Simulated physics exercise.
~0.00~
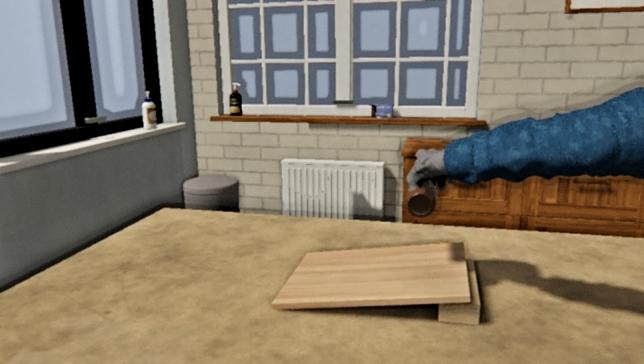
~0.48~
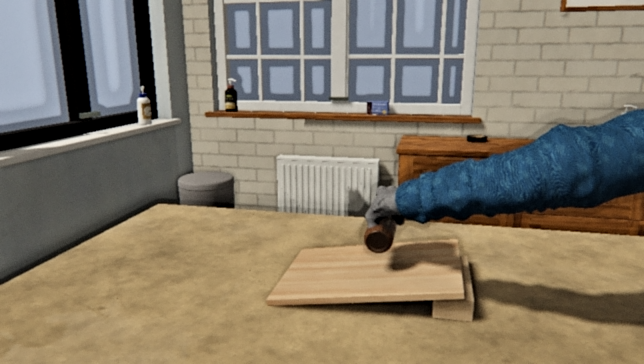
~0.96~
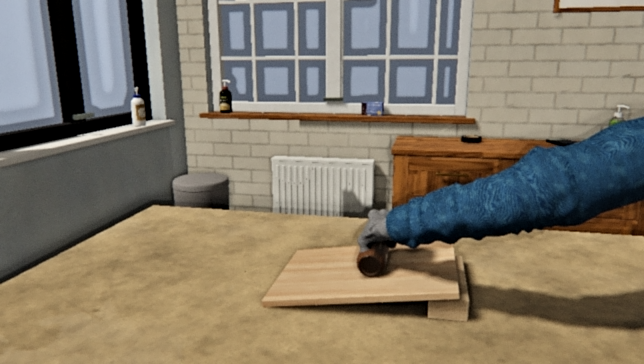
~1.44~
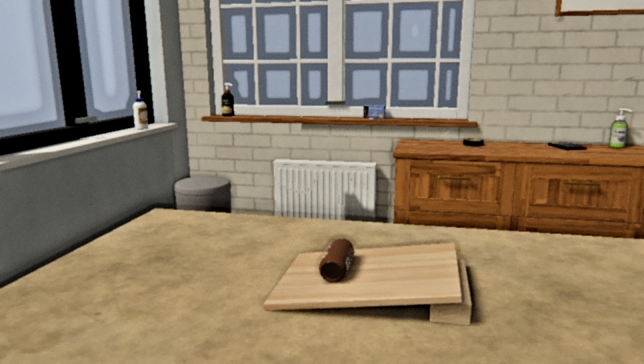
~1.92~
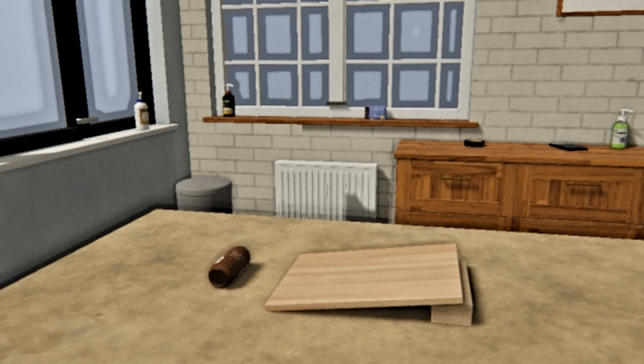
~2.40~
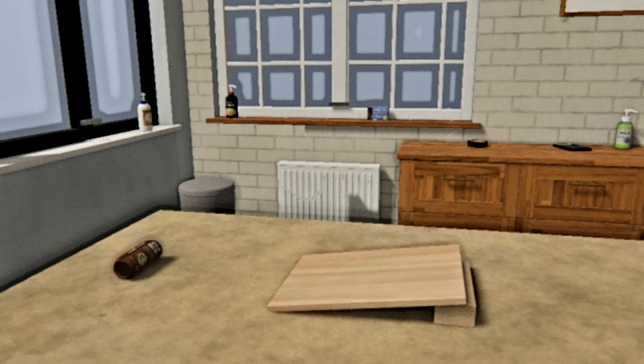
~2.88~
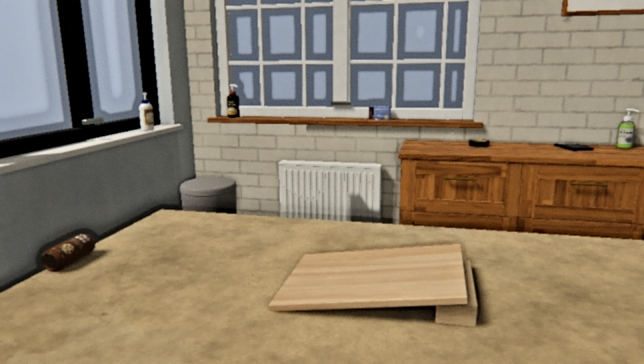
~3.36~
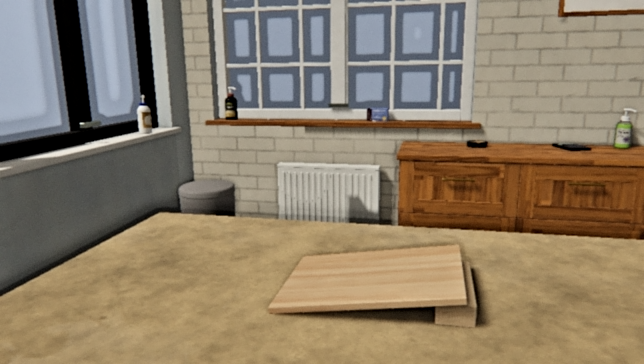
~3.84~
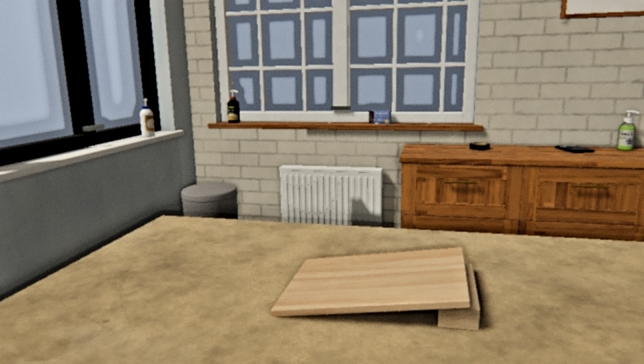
On a table, a hand releases a brown can that rolls left down a sloping board and out of view.
